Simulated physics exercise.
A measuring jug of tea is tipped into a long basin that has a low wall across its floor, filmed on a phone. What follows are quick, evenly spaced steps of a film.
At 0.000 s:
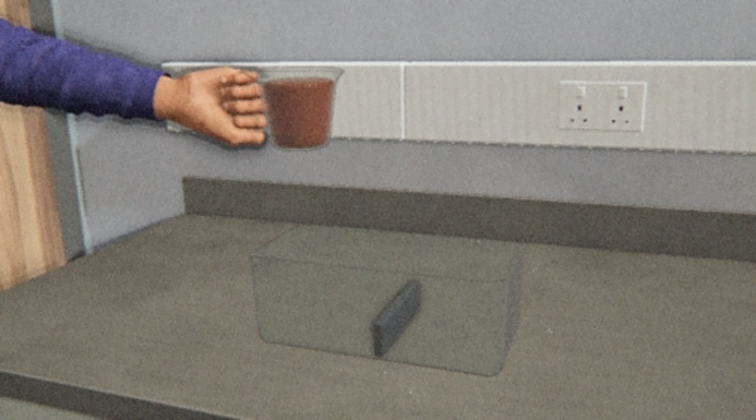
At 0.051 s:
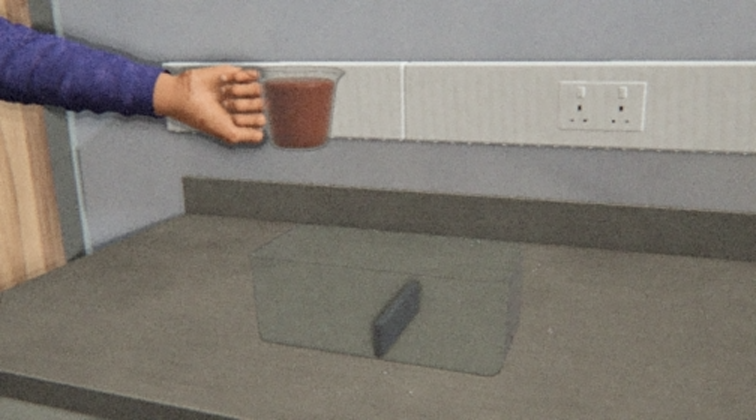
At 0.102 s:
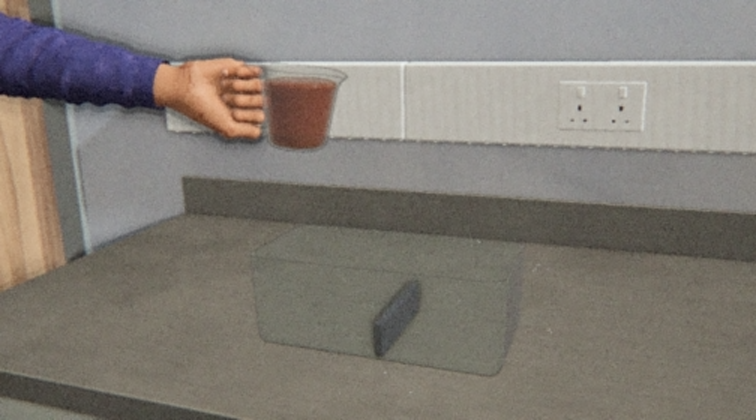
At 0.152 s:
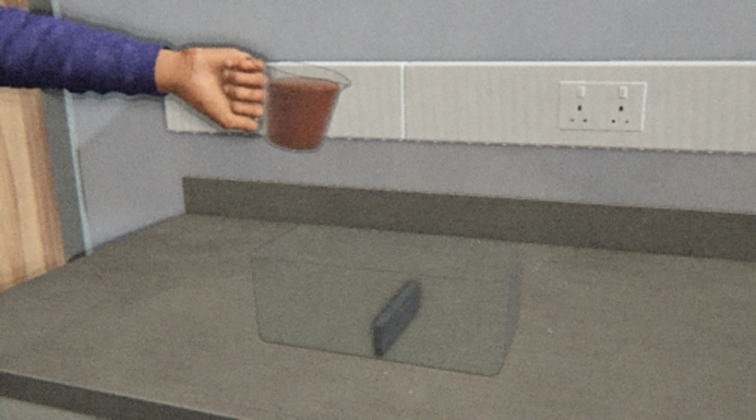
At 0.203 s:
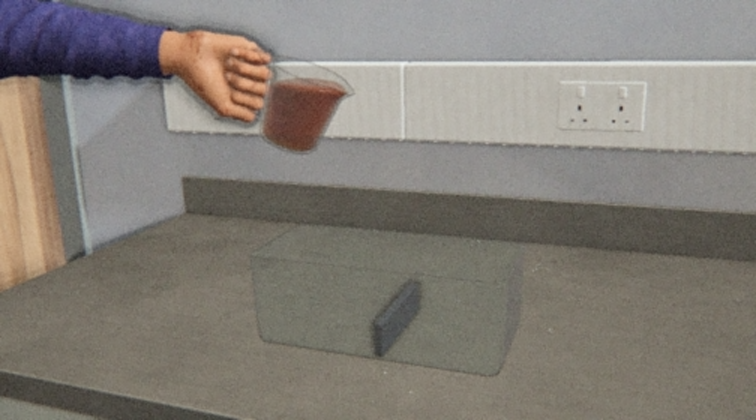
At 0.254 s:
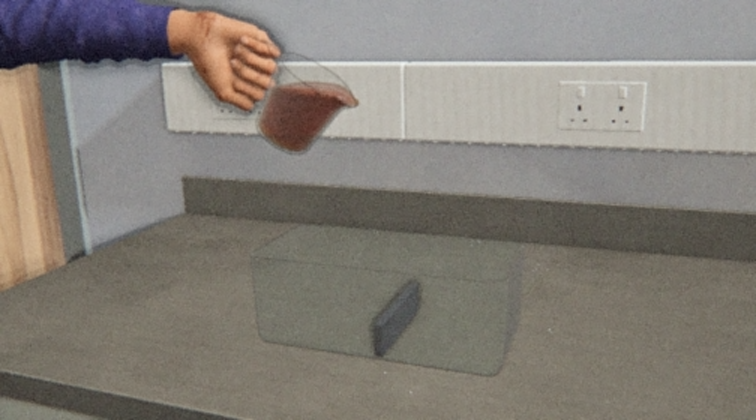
On a grey worktop beneath a wall socket, a clear long basin with a low dark wall across its floor sits while a purple-sleeved hand above tilts a measuring jug of tea rightward, slowly, then more steeply.
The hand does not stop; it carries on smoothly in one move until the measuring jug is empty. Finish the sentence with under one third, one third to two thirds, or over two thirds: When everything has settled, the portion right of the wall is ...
When everything has settled, the portion right of the wall is one third to two thirds.
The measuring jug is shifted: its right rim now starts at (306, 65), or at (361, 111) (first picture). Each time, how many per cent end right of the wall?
About 5 and 55 per cent.
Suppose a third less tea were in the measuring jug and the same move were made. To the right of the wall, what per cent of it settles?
10 in a hundred.
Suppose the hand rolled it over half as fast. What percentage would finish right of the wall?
It works out near 65 %.
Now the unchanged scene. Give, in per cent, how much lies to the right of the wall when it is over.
Roughly 40 percent of it.
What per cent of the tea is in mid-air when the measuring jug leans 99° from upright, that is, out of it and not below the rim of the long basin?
Near 40 parts in a hundred.
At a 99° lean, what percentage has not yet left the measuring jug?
Roughly 40 percent remains at that point.
A moment on, the measuring jug is tipped on its side and 41 per cent is still to pour, 2 is left of the wall and 18 right of it.
Next, the measuring jug is tipped right over and 4 per cent is still to pour, 43 is left of the wall and 40 right of it.
Then the measuring jug is tipped right over and 0 per cent is still to pour, 58 is left of the wall and 40 right of it.
Later the measuring jug is tipped right over and 0 per cent is still to pour, 57 is left of the wall and 41 right of it.
In the end 57 per cent lies left of the wall, 41 right of it and 1 outside.
